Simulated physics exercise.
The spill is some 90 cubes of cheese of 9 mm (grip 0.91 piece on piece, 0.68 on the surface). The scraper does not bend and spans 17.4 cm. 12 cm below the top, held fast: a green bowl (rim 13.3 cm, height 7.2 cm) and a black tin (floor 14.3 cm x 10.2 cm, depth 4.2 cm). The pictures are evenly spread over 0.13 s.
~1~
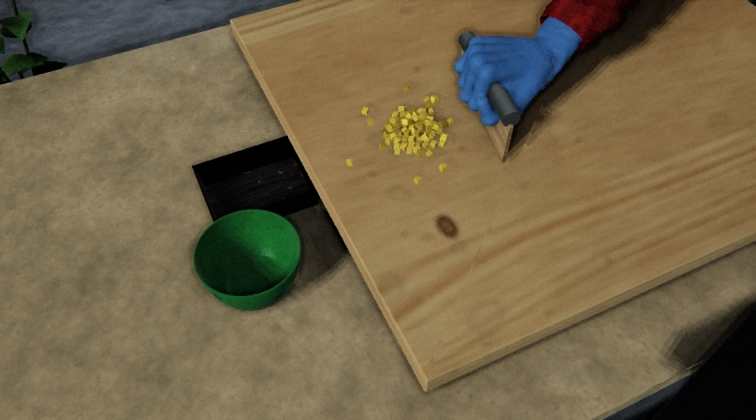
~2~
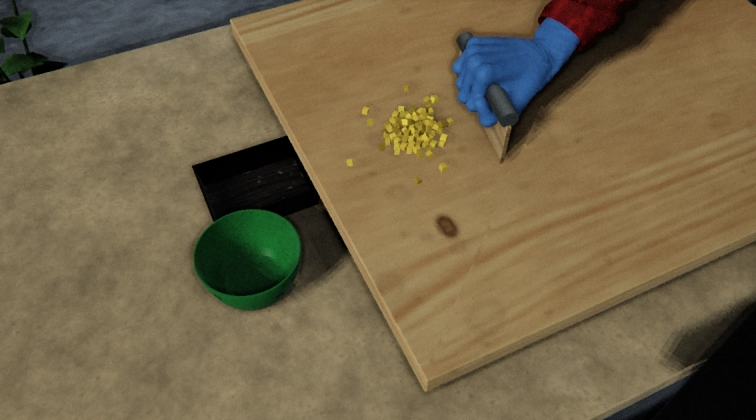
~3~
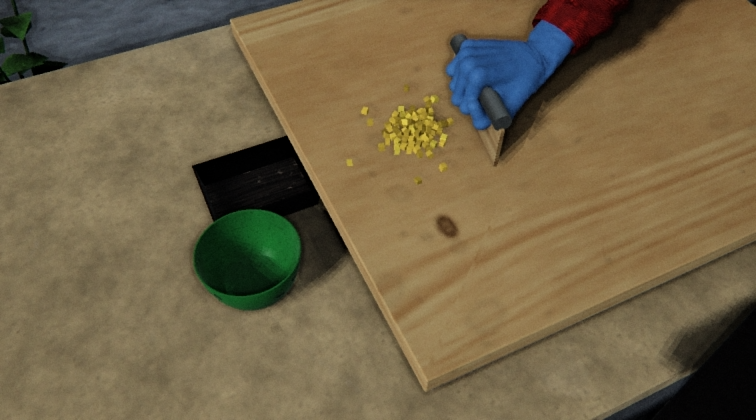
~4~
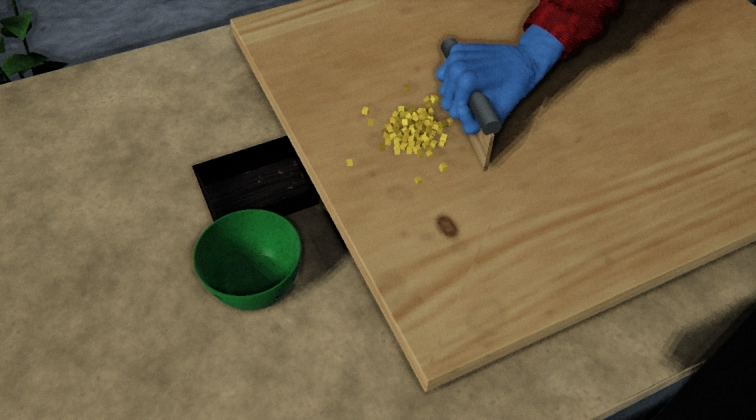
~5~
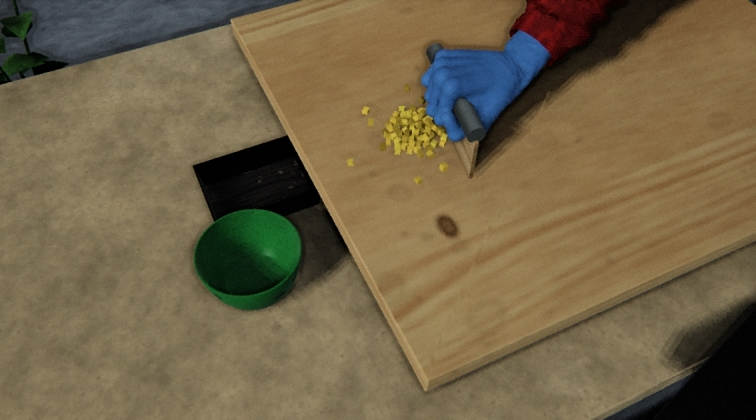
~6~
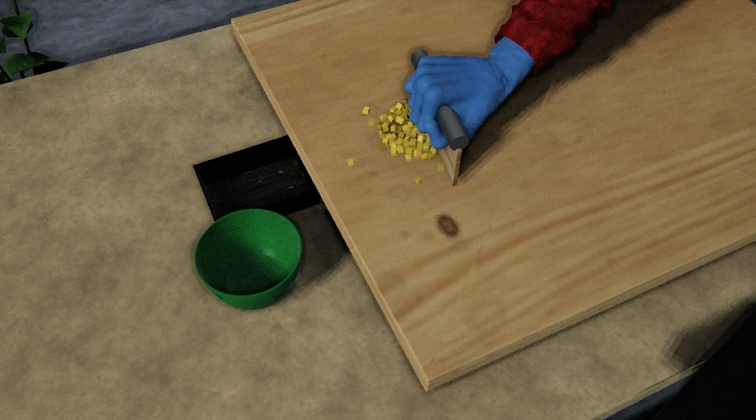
The clip opens on a loose pile of small yellow cubes on a wooden board, with a green bowl and a black tin to its left, while a blue-gloved hand holds a scraper right of the pile. The hand slides the scraper left, slowly at first, then pushes into the cubes, bunching them leftward.
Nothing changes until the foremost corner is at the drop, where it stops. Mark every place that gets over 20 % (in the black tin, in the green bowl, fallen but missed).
Black tin: Over, green bowl: Over, missed: Over.
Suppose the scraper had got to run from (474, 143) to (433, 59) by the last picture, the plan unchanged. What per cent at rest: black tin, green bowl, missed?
Black tin 35, green bowl 5, missed 45.
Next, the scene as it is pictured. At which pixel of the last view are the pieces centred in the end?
Around (251, 223).
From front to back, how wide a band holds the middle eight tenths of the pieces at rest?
Some 20 cm.
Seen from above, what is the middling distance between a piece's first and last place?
About 26 cm.
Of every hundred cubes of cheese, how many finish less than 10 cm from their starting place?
About 0 per cent.
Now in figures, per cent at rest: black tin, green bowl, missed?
Black tin 30; green bowl 30; missed 35.
Then, 0.13 s after the last picture, scraper 21 cm from its start, spill 15 cm wide; still on top 100 %.
Then, 0.27 s after the last picture, scraper 23 cm from its start, spill 20 cm wide; green bowl 25 %, black tin 15 %, off the edge, not caught 35 %, still on top 25 %.
Then, 0.39 s after the last picture, scraper 23 cm from its start, spill 20 cm wide; green bowl 30 %, black tin 30 %, off the edge, not caught 30 %, still on top 10 %.
In the end, green bowl 30 %, black tin 30 %, fallen but missed 35 %, still on top 10 %.
